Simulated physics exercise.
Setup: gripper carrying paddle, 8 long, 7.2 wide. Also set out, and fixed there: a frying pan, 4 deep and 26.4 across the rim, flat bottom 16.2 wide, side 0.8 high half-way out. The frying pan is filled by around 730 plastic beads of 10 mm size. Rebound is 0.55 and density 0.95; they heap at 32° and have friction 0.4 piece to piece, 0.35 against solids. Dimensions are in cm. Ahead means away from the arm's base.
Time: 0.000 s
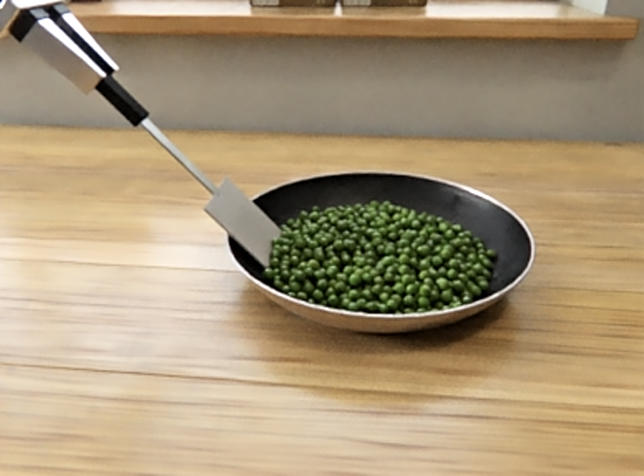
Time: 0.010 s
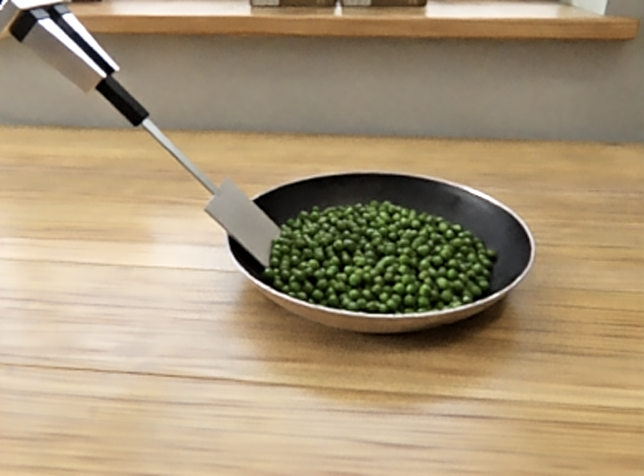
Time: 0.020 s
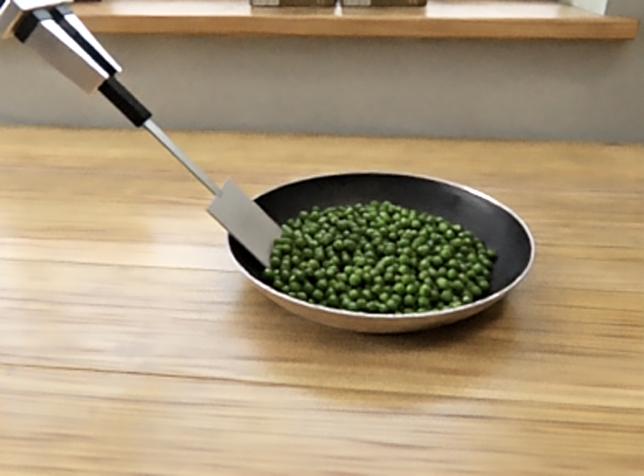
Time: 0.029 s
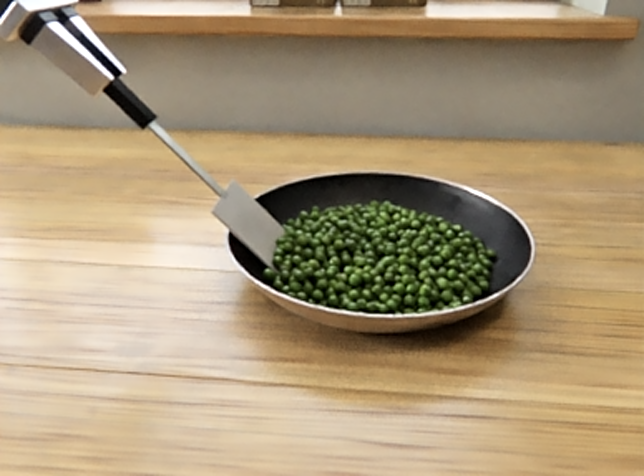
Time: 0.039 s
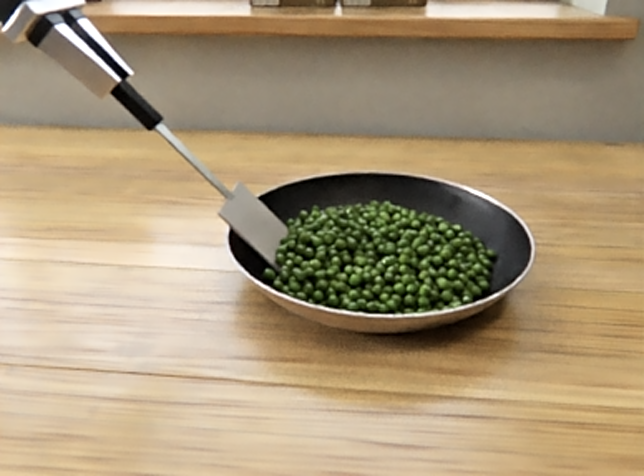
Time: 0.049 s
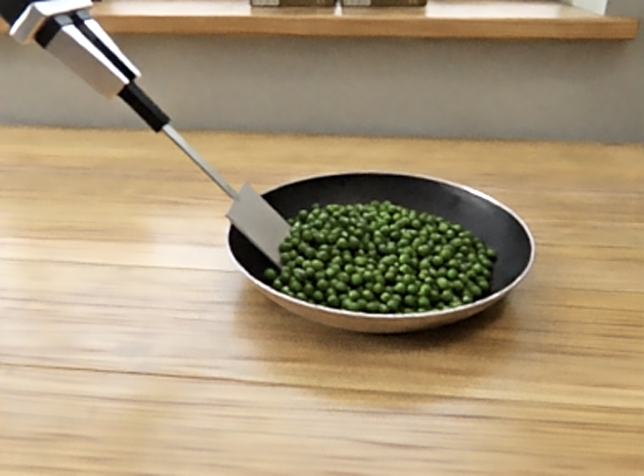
Robotic arm holding a flat metal paddle at the left side of a frying pan of green beads, edging slightly rightward.
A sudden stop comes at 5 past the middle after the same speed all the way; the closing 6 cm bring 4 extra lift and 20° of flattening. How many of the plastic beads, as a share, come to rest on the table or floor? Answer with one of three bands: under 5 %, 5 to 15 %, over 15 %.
Under 5 %.
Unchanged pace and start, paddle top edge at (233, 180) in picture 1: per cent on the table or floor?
I'd estimate around 0 per cent.
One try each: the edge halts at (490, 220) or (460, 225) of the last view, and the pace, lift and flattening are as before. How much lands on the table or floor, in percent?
First try roughly 15 percent, second roughly 0 percent.
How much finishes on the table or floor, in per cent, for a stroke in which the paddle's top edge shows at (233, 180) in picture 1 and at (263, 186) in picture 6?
Around 5 per cent finishes on the table or floor.
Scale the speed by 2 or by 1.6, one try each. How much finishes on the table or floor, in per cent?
Roughly 10 % and roughly 10 %.
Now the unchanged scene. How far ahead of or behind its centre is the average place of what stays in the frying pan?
The kept load is shifted forward by about 3.5 cm.
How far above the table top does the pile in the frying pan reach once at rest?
About 4.5 cm above the table.
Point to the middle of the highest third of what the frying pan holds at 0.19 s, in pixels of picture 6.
Centre: Approx. (401, 242) in the last view.
By 0.12 s, sloping 48°, highest piece 4 above the table; 727 in the frying pan.
By 0.19 s, sloping 40°, highest piece 6 above the table; 727 in the frying pan.
By 0.43 s, sloping 28°, highest piece 5 above the table; 722 in the frying pan, 4 on the table or floor, 1 on the blade or in flight.
By 1.48 s, sloping 28°, highest piece 4 above the table; 722 in the frying pan, 5 on the table or floor.
Final count, 722 in the frying pan, 5 on the table or floor. That is 1 % on the table or floor.
